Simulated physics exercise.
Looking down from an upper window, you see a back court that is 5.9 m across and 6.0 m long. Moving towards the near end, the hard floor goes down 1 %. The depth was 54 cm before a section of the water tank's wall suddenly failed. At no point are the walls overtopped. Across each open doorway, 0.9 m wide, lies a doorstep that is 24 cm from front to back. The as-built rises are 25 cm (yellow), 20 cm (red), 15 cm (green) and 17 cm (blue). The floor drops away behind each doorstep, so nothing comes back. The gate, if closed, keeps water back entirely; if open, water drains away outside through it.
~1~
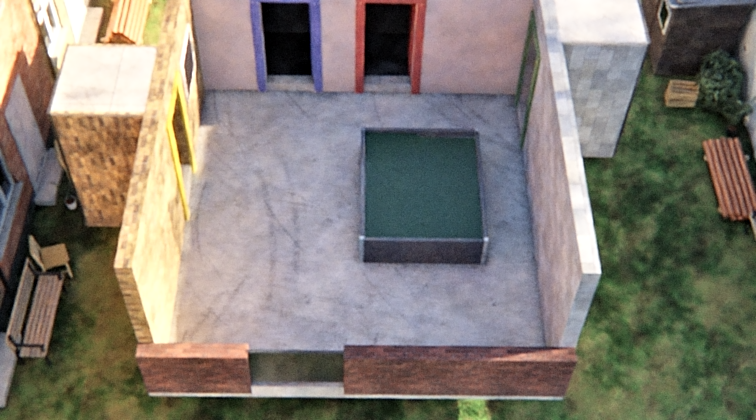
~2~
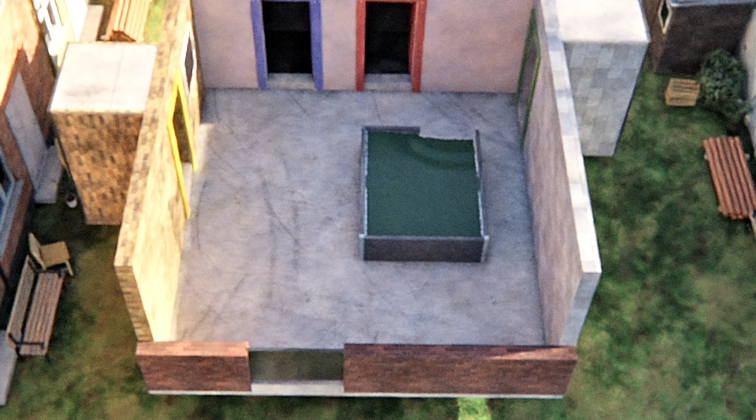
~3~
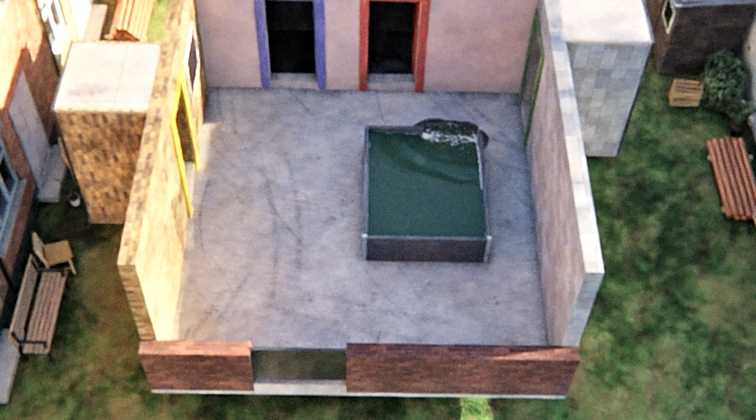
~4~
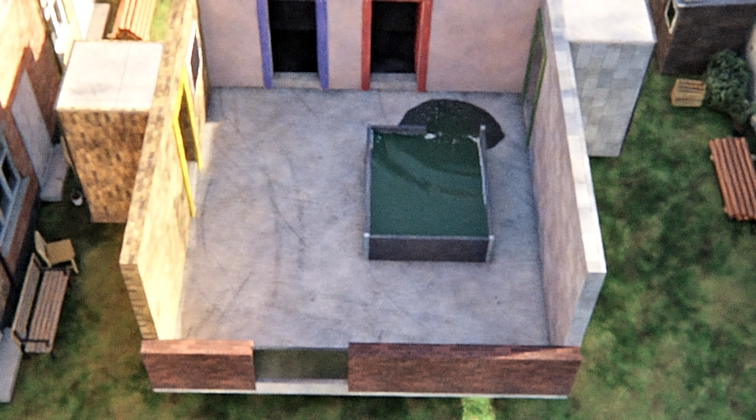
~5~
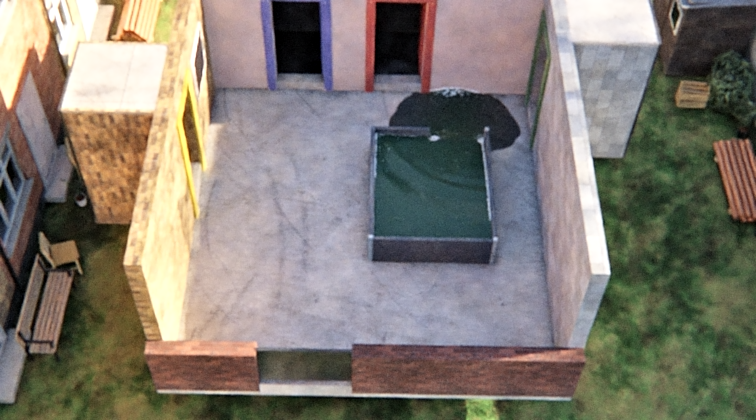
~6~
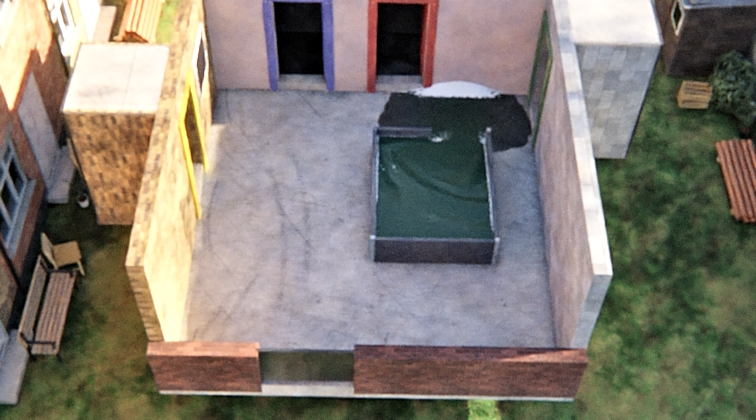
Dark water pours from the tank's far side and spreads back towards the red door.
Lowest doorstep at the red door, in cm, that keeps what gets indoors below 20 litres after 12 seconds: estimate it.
My estimate is 14 cm.
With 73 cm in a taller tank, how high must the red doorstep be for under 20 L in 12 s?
21 cm.
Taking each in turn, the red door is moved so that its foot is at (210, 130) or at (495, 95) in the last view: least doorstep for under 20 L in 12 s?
About 9.5 cm, then about 28 cm.
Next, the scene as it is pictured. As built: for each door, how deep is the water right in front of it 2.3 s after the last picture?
In cm: Yellow 0, red 16, green 24, blue 4.
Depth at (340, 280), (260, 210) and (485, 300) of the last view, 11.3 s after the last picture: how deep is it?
Roughly 8, 4 and 2 centimetres.
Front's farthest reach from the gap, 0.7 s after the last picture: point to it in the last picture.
I'd put the front's tip around (332, 92).
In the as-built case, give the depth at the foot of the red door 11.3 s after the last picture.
Roughly 4.5 cm deep.
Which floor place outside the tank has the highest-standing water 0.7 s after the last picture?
Near (522, 96).
Then, 0.7 s after the last picture water covers 10 % of the floor, deepest (48 cm) near (522, 96); 16 cm at the red door, 0 litres in over its 20 cm doorstep.
Then, 2.3 s after the last picture water covers 40 % of the floor, deepest (30 cm) near (522, 96); 16 cm at the red door, 2 litres in over its 20 cm doorstep.
Then, 11.3 s after the last picture water covers 95 % of the floor, deepest (12 cm) near (175, 369); 5 cm at the red door, 2 litres in over its 20 cm doorstep.
At the red door as built, the water peaked near 19 cm, 1.7 s after the last picture.
Run again over the same 12 s with other heights there, 34 litres in over 12 cm, 11 litres over 16 cm. The limit of 20 litres is kept from about 14 cm up.
